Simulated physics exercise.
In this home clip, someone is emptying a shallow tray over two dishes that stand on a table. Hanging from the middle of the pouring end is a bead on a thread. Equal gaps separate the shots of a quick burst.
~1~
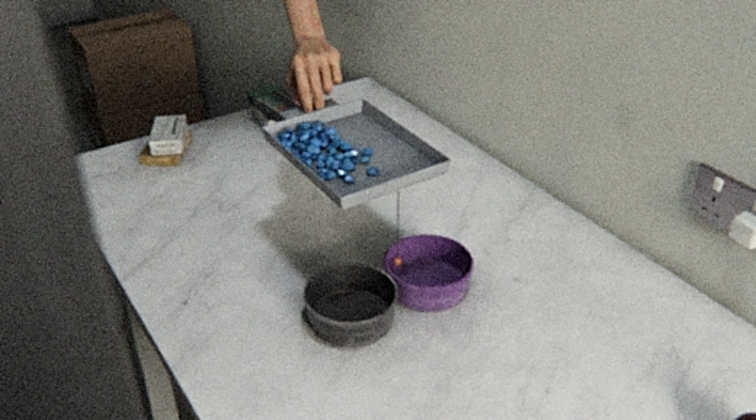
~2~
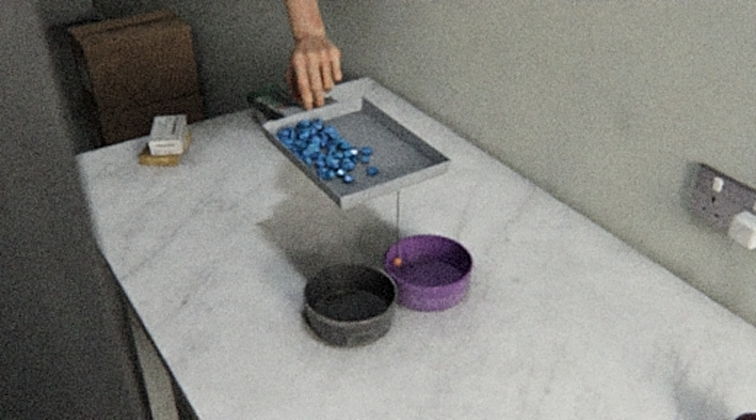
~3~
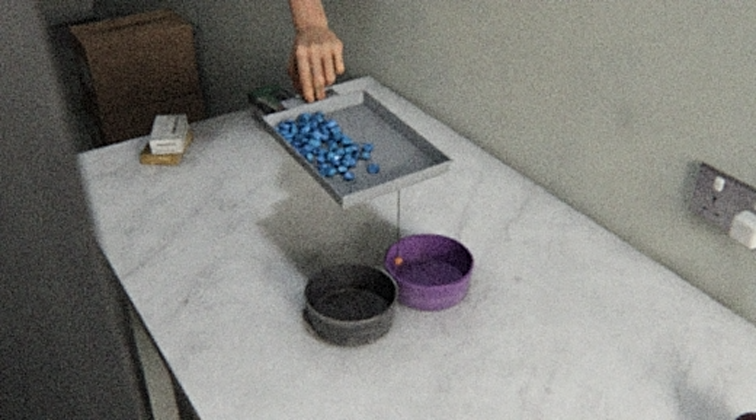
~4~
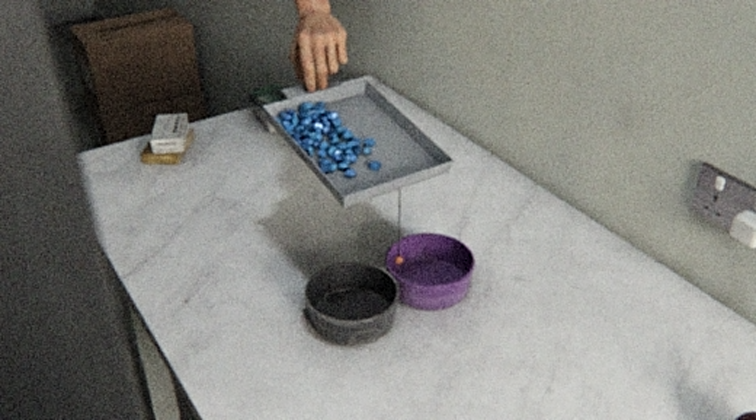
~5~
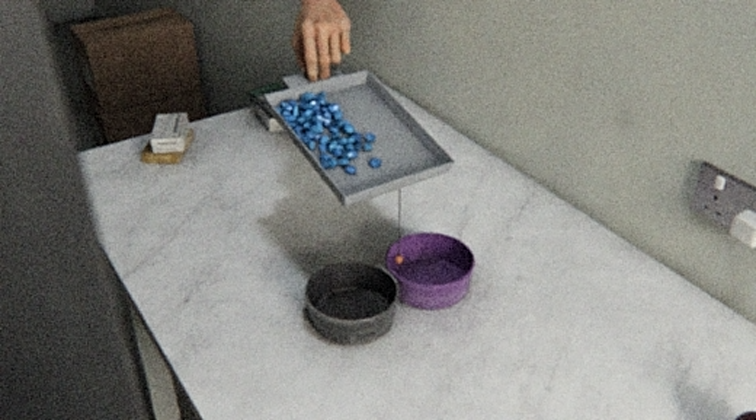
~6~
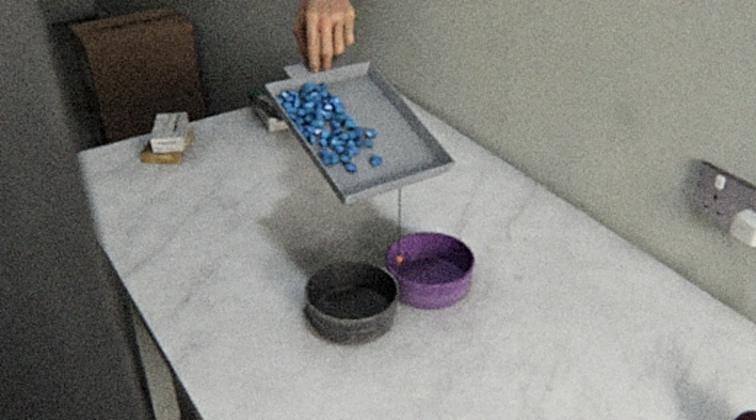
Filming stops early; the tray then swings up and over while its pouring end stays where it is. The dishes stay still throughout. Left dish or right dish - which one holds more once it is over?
The right one holds more.
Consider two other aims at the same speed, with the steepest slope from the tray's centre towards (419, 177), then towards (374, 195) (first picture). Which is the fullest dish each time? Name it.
Case one: The dish to the right. Case two: The dish to the left.
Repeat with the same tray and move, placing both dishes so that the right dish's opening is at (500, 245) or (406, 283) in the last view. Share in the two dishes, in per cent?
Close to 70 per cent, followed by close to 70 per cent.
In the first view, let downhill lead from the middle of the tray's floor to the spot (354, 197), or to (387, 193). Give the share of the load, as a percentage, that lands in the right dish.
0 and 10 per cent, in that order.
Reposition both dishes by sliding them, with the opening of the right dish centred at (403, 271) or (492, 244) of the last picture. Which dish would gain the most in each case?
The right-placed dish first, the left-placed dish second.
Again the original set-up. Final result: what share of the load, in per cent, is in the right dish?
Result: Near 40 in a hundred.
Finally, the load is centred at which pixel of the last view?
Once it all stops, the middle lies near (428, 303).
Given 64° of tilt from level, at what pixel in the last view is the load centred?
The middle of the pieces lands at roughly (394, 181).
Soon after the last picture, tray tipped steeply; nearly all on the tray; a small part in the air.
A little later, tray tipped past a quarter turn; about half on the tray; a small part in the left dish; a small part in the right dish; about a quarter outside both; a small part in the air.
Later still, tray tipped past a quarter turn; a small part in the left dish; about a third in the right dish; about half outside both.
At rest, tray tipped past a quarter turn; a small part in the left dish; about a third in the right dish; about half outside both.
